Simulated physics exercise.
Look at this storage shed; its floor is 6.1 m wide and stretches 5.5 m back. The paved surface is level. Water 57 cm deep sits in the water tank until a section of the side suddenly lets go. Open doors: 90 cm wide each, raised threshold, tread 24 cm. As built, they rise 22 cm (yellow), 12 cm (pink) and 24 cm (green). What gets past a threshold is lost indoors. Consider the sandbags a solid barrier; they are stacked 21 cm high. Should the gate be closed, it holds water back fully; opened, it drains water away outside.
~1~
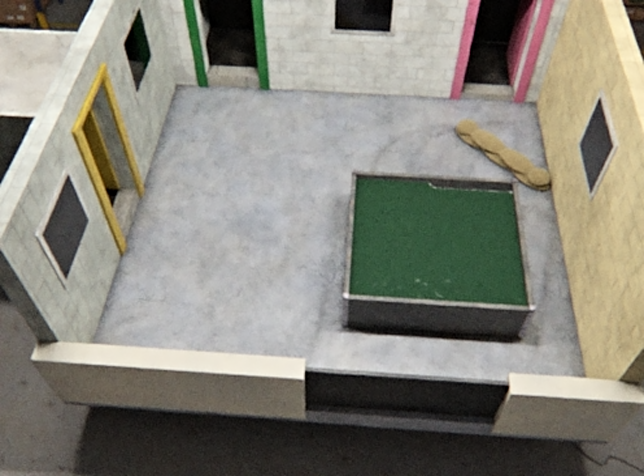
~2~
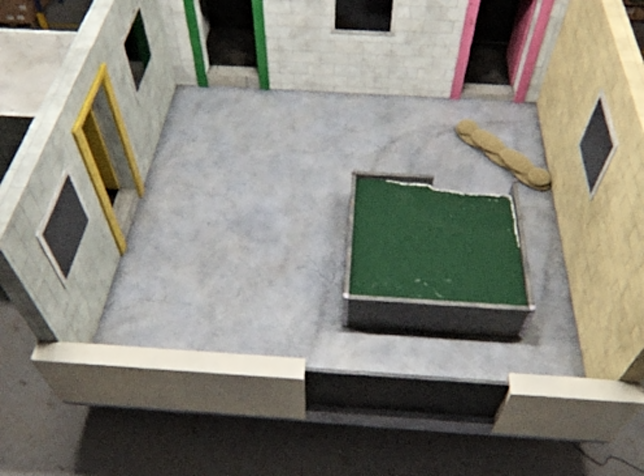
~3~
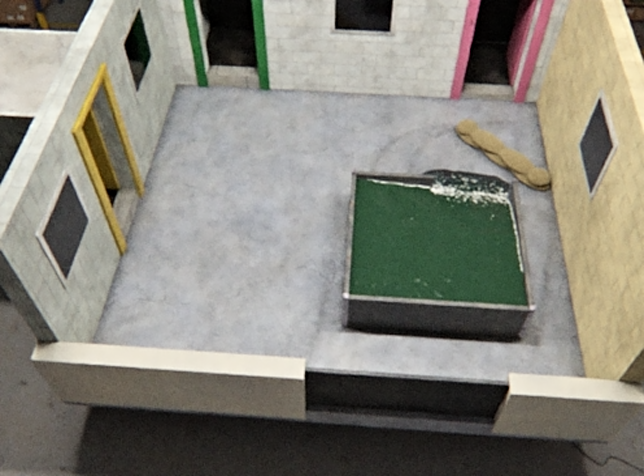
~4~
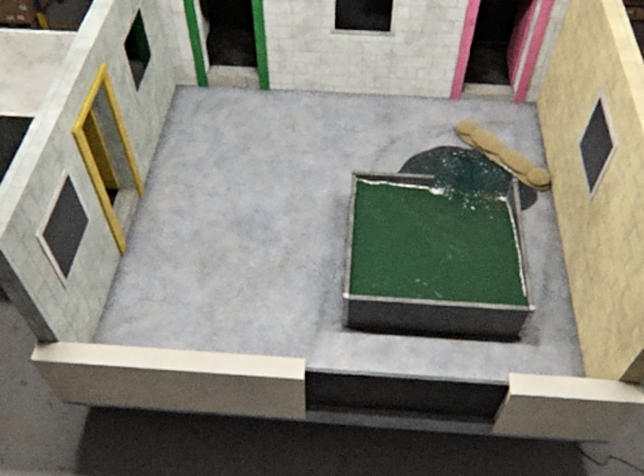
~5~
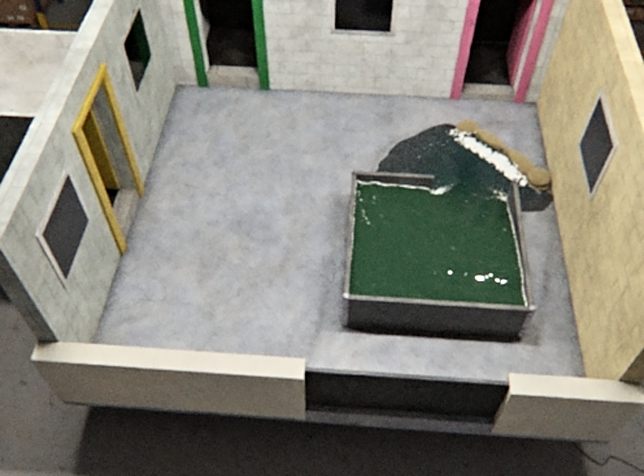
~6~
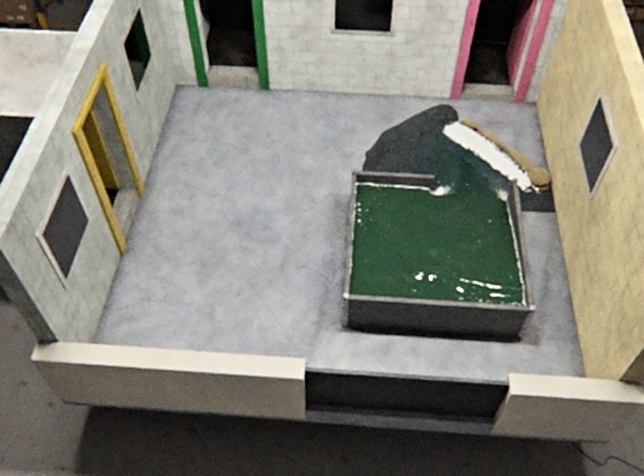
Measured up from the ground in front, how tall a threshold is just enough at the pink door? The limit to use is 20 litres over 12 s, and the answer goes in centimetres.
It needs to be about 11.5 cm tall.
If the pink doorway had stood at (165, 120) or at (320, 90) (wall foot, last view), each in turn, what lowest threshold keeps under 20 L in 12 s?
About 16 cm, then about 9.0 cm.
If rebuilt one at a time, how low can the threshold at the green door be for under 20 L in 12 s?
For green, a step near 10.5 cm.
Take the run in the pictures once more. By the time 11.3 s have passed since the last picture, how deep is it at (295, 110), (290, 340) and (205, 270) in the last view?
9, 10 and 9 cm, respectively.
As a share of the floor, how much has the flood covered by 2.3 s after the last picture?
The wet part is about 45 per cent.
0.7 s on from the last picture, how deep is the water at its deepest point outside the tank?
Max depth: Near 39 cm.
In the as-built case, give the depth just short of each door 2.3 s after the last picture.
The yellow door has 0 cm, the pink door 14 cm and the green door 7 cm.
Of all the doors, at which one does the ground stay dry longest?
Door: Yellow.
Then, 0.7 s after the last picture water covers 20 % of the floor, deepest (39 cm) near (504, 174); 2 cm at the pink door, 0 litres in over its 12 cm threshold.
Then, 2.3 s after the last picture water covers 45 % of the floor, deepest (28 cm) near (504, 174); 14 cm at the pink door, 6 litres in over its 12 cm threshold.
Then, 11.3 s after the last picture water covers 95 % of the floor, deepest (16 cm) near (518, 406); 7 cm at the pink door, 15 litres in over its 12 cm threshold.
At the pink door as built, the water peaked near 17 cm, 1.7 s after the last picture.
Run again over the same 12 s with other heights there, 30 litres in over 10.5 cm, 13 litres over 12.5 cm. The limit of 20 litres is kept from about 11.5 cm up.
